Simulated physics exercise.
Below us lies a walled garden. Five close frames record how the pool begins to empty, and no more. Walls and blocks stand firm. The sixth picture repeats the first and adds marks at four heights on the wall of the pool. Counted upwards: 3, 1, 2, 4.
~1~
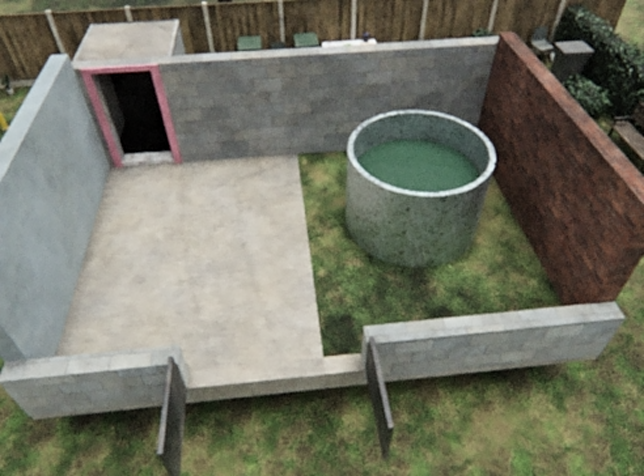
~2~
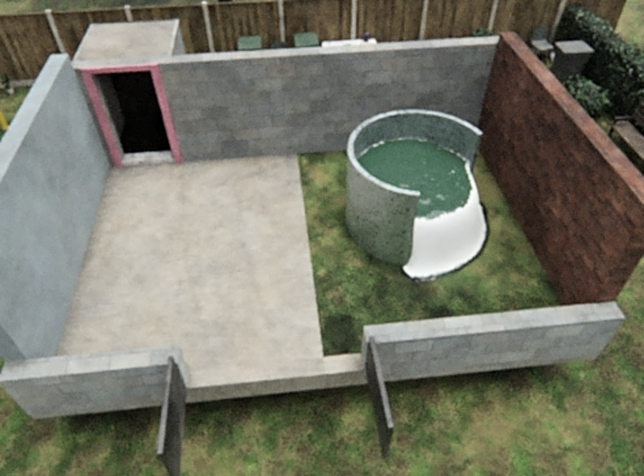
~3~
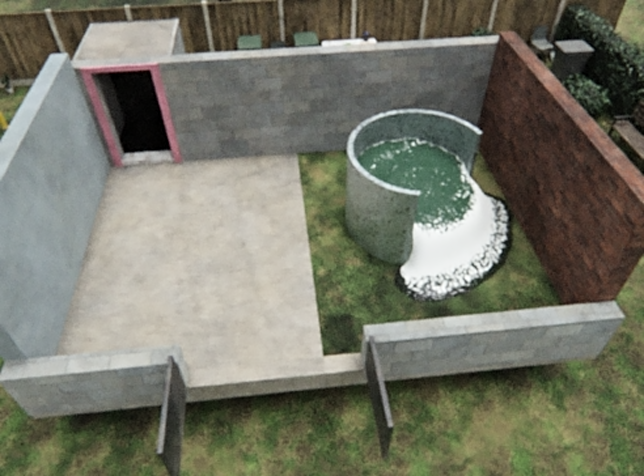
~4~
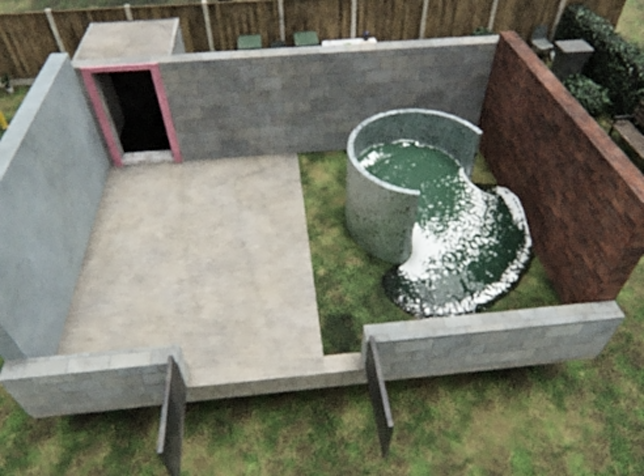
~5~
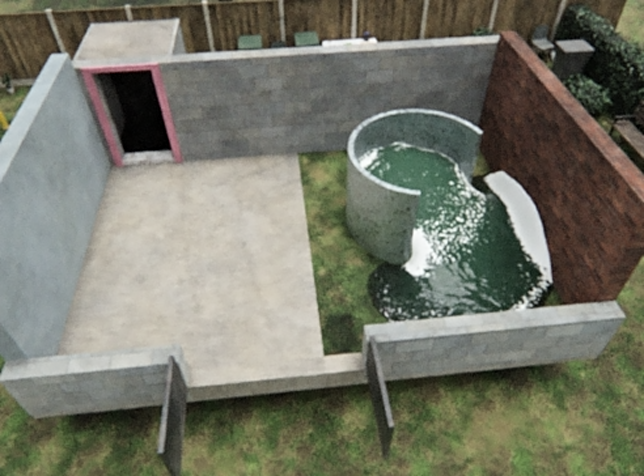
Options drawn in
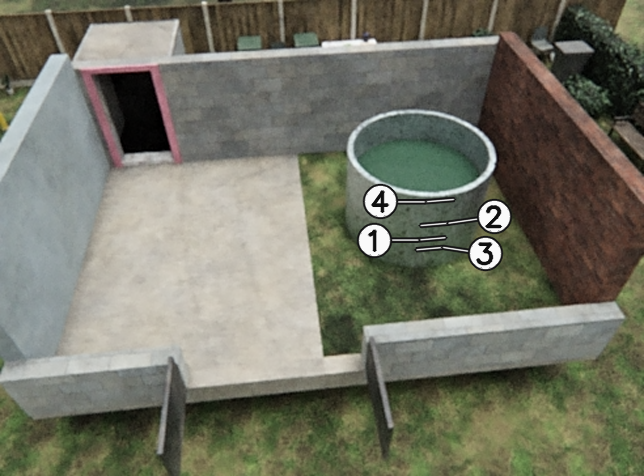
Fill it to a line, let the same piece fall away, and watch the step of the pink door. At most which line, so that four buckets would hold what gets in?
Use line 2.
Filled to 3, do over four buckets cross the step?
No.
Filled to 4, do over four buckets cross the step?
Yes.
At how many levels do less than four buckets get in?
Three of the four.
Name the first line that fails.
That would be 4.
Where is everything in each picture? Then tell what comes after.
Water in the pool at rest, its middle at (416, 176); foot of the pink doorway at (149, 164); open gate at (272, 333).
Water covers 2 % of the ground and shows as far out as (419, 273).
Water covers 6 % of the ground and shows as far out as (495, 198).
Water covers 11 % of the ground and shows as far out as (497, 187).
Water covers 16 % of the ground and shows as far out as (494, 173).
On the marked copy, 1 at (431, 238); 2 at (434, 224); 3 at (429, 248); 4 at (439, 200); from the bottom up 3, 1, 2, 4.
With 1, nothing gets over.
With 2, a bucket or two gets in.
With 3, nothing gets over.
With 4, about 9 bucketfuls get in.
